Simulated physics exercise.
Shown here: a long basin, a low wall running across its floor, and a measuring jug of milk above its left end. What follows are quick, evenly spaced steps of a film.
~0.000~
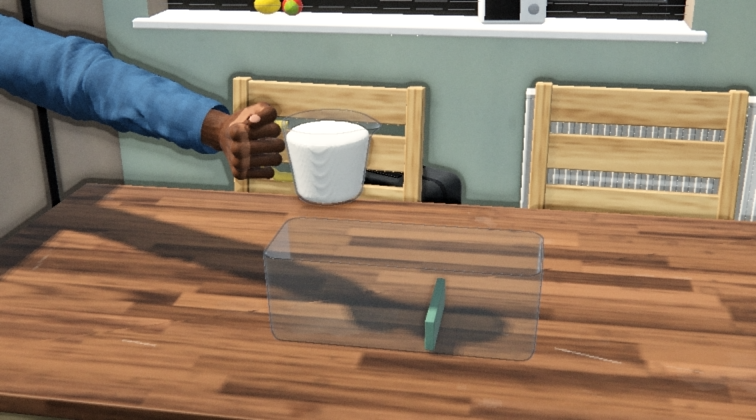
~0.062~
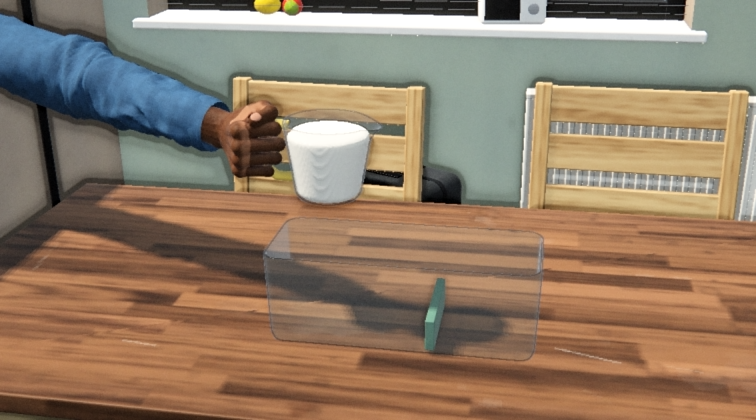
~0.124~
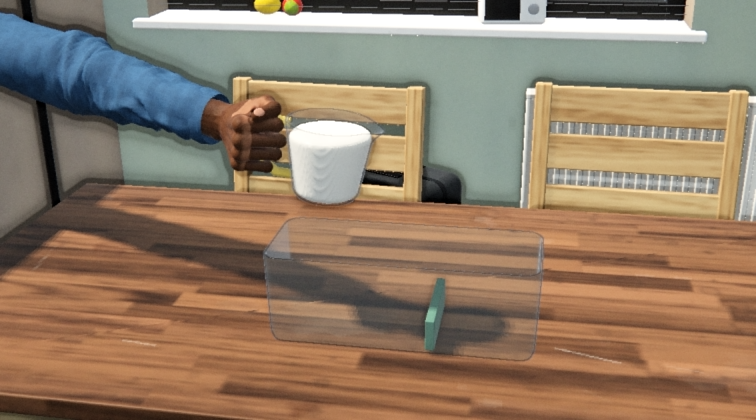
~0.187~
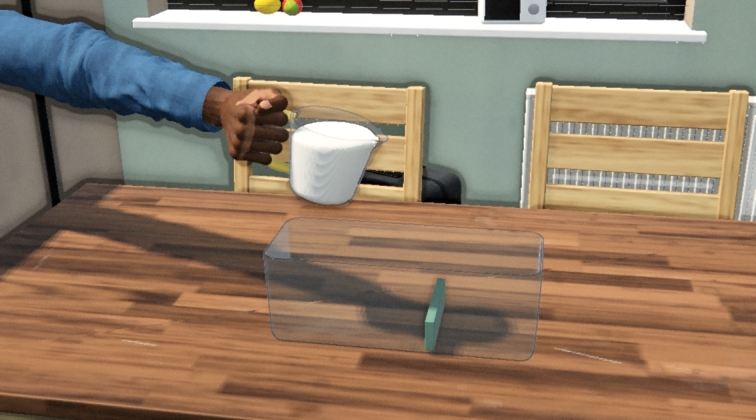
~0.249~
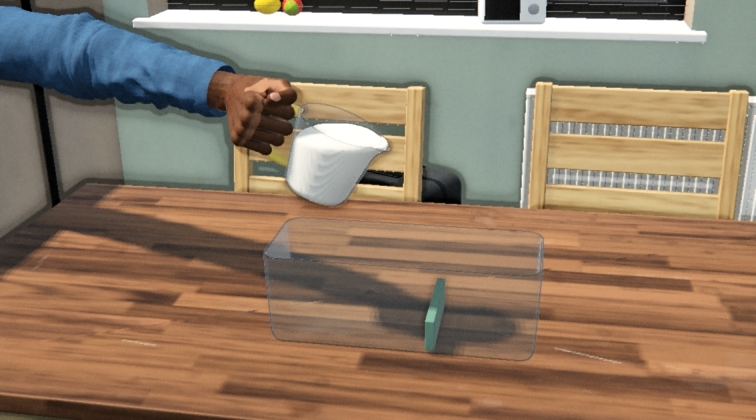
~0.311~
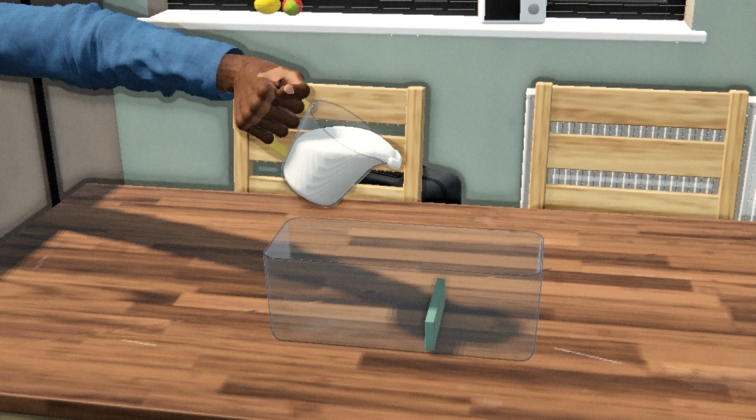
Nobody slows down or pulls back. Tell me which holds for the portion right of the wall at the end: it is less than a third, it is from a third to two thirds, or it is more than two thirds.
It is less than a third.
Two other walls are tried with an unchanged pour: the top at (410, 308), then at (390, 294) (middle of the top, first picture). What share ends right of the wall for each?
That'd be about 60 percent for the first and about 85 percent for the other.
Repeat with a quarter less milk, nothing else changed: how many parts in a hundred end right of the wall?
I'd reckon close to 5 %.
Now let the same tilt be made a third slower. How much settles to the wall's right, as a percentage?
Roughly 30 percent.
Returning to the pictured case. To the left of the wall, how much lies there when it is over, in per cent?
80 % or thereabouts.
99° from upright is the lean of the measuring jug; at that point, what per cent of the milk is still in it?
About 30 per cent.
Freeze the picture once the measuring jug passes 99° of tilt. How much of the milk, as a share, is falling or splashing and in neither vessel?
Close to 25 in a hundred.
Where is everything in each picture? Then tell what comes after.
The first picture shows tilt 0°; pouring edge (381, 125); surface from (289, 130) to (370, 134); the long basin's rim runs from (276, 237) to (542, 255); the wall's top is at (436, 300).
The second picture shows tilt 2°; pouring edge (382, 127); surface from (290, 129) to (370, 134).
The third picture shows tilt 6°; pouring edge (385, 131); surface from (292, 129) to (373, 135).
The fourth picture shows tilt 13°; pouring edge (389, 139); surface from (296, 130) to (378, 138).
The fifth picture shows tilt 23°; pouring edge (391, 149); surface from (298, 134) to (387, 143).
The sixth picture shows tilt 34°; pouring edge (393, 162); surface from (298, 138) to (390, 152); 4 per cent is over the edge.
By 0.63 s the tilt is 99° and 32 per cent is still to pour, 29 is left of the wall and 16 right of it.
By 0.86 s the tilt is 121° and 1 per cent is still to pour, 77 is left of the wall and 18 right of it.
By 1.11 s the tilt is 121° and 0 per cent is still to pour, 78 is left of the wall and 20 right of it.
By 1.37 s the tilt is 121° and 0 per cent is still to pour, 78 is left of the wall and 20 right of it.
At rest 78 per cent lies left of the wall, 20 right of it and 1 outside.
